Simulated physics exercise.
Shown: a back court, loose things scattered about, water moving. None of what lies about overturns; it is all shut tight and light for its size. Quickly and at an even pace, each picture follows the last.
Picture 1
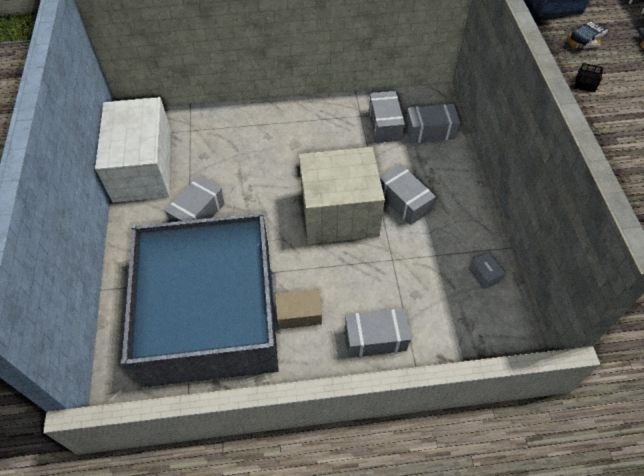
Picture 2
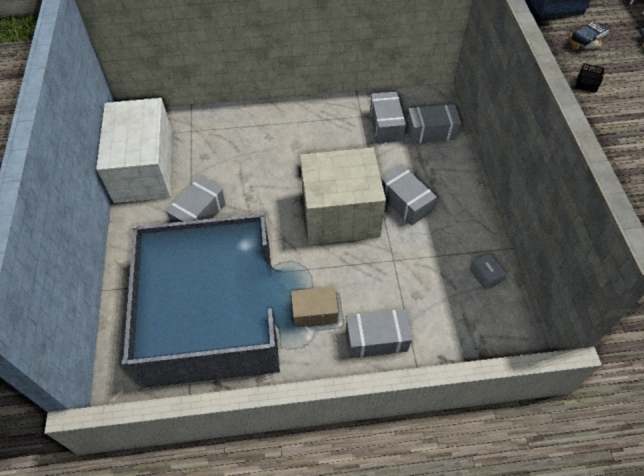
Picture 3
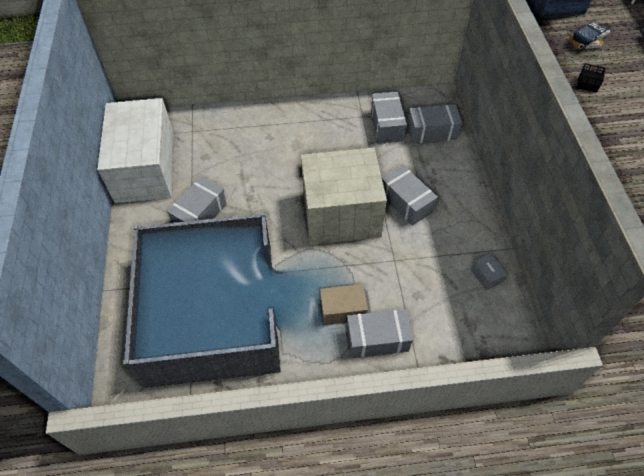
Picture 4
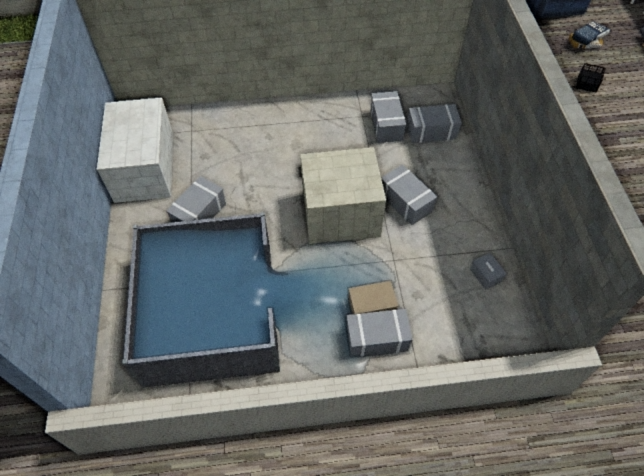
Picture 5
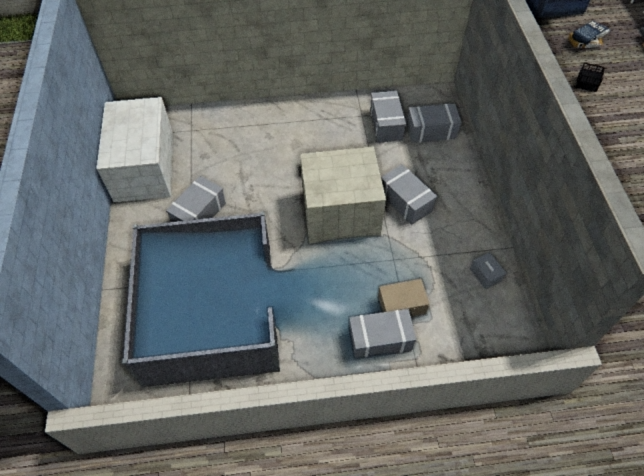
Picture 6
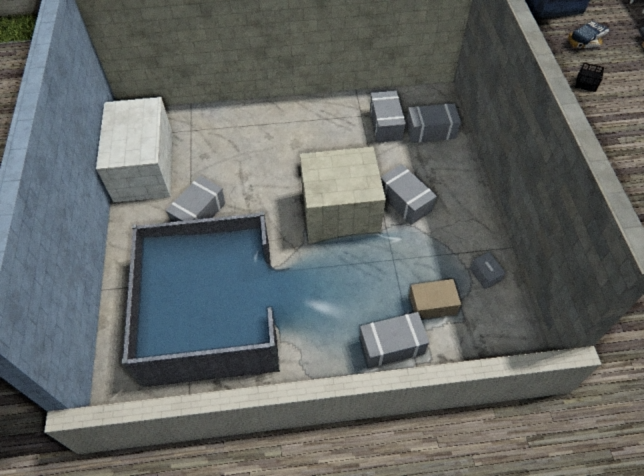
Water pours from a walled pool, pushing a brown crate right past a gray trunk.
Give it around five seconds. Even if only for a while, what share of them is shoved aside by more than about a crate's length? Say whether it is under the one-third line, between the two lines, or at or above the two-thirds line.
It is a large majority of two thirds or higher.
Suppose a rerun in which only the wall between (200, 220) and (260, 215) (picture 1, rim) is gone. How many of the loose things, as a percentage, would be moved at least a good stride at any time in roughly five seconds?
I'd put it at about 40 percent.
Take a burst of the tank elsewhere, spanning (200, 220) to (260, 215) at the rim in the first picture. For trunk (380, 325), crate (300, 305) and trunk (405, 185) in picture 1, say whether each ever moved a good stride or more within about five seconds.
In turn: Under that, never so far, never so far.
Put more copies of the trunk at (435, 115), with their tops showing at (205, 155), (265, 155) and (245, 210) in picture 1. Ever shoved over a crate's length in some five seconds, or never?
Okay, in order the twins go nowhere much, nowhere much, nowhere much.
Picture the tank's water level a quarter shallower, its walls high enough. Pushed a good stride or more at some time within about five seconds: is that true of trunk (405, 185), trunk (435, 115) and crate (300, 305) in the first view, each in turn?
Answers, in the order asked: Stayed within the threshold, went past the threshold, went past the threshold.
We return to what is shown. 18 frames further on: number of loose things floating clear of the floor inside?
Exactly 4 of them.
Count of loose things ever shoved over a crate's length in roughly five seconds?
That adds up to 6.
A moment on, 2 of 8 are well off their spots; 1 afloat.
Next, 2 of 8 are well off their spots; 3 afloat.
Later, 4 of 8 are well off their spots; 4 afloat.
In the end, 6 of 8 are well off their spots, and 6 have been at some point; 4 afloat.
